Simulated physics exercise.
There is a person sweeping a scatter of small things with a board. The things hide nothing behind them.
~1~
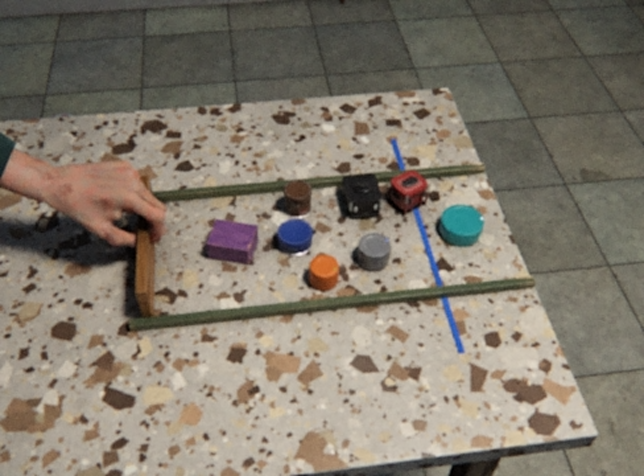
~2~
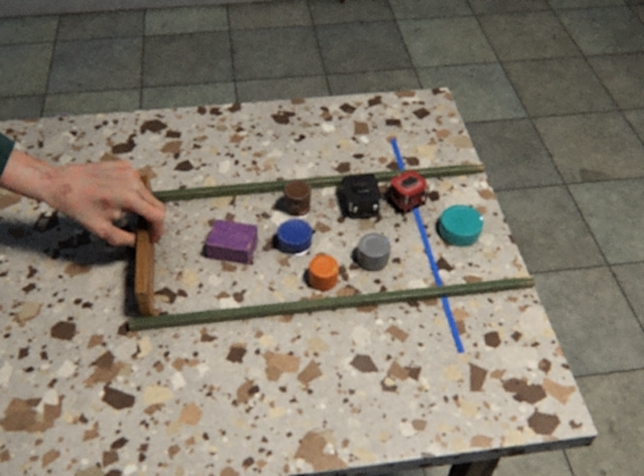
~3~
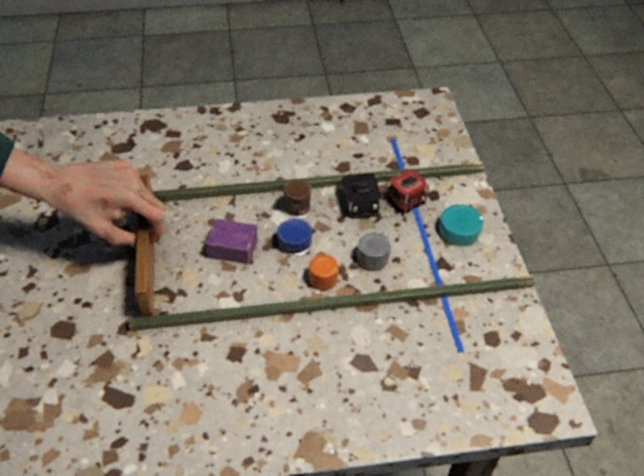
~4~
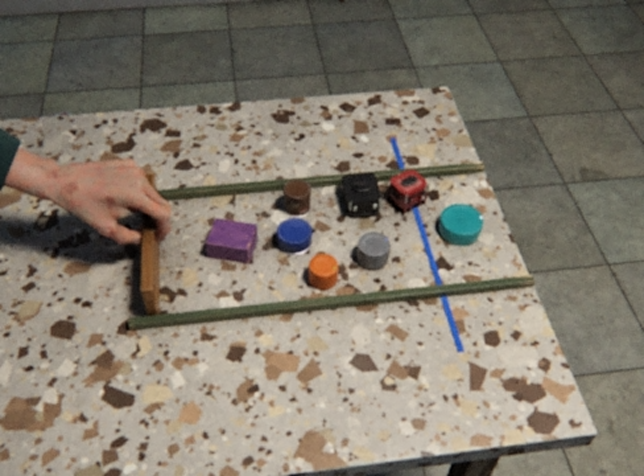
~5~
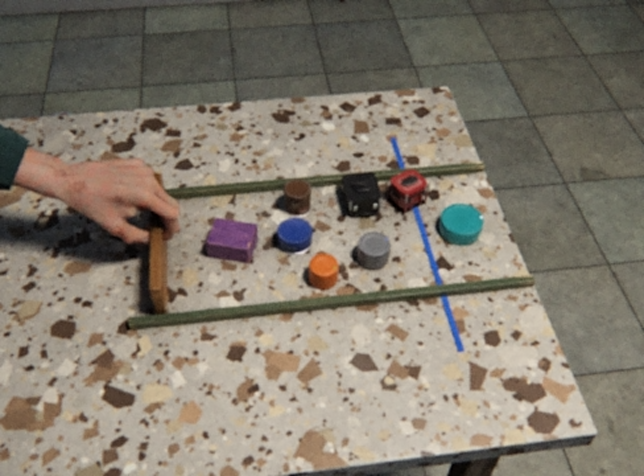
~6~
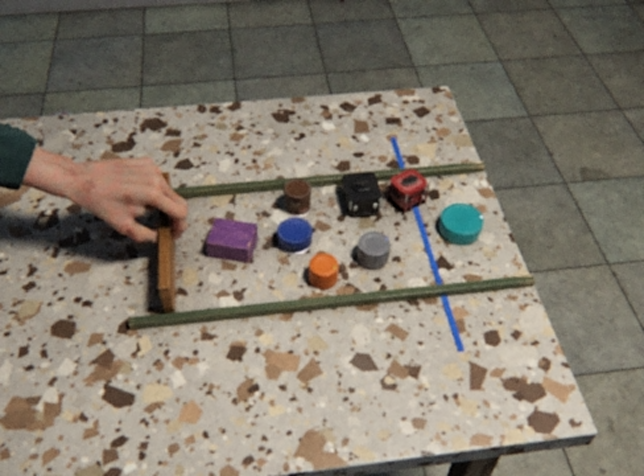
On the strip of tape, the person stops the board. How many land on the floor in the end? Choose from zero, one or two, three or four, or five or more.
In the end, one or two land there.
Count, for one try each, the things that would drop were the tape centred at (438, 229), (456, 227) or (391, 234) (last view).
It would be 2, then 3, then 0.
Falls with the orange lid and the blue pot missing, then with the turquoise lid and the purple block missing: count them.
I'd say 0 the first time and 0 the second time.
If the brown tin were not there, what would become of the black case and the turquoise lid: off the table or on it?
The black case stays up top while the turquoise lid ends up below.
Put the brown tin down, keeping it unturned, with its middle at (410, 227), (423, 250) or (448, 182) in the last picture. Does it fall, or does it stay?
Each try in turn, the brown tin is safe, then is safe, then is safe.
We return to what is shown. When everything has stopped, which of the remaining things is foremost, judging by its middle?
The one you want is the red case.
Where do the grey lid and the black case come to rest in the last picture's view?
The first sits around (445, 240), while the other sits around (454, 185).
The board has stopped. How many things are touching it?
At rest, 4 are in contact.
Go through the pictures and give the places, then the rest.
The first picture shows turquoise lid (461, 225); red case (408, 192); black case (361, 196); board (146, 244); tape (423, 232).
The second picture shows red case (408, 192); orange lid (324, 273).
The third picture shows black case (361, 196); purple block (232, 241).
The fourth picture shows turquoise lid (461, 224); brown tin (297, 199).
The fifth picture shows red case (408, 191); board (159, 241).
The sixth picture shows turquoise lid (461, 224); red case (408, 190); black case (361, 195); board (167, 240); tape (423, 230).
A little later, none off yet; turquoise lid at rest near (461, 224); red case at rest near (408, 190); black case at rest near (361, 195).
Next, none off yet; turquoise lid at rest near (461, 224); red case moving near (415, 190); black case shifted a little near (380, 193).
When it is over, the number that fall off is one or two; down, turquoise lid.
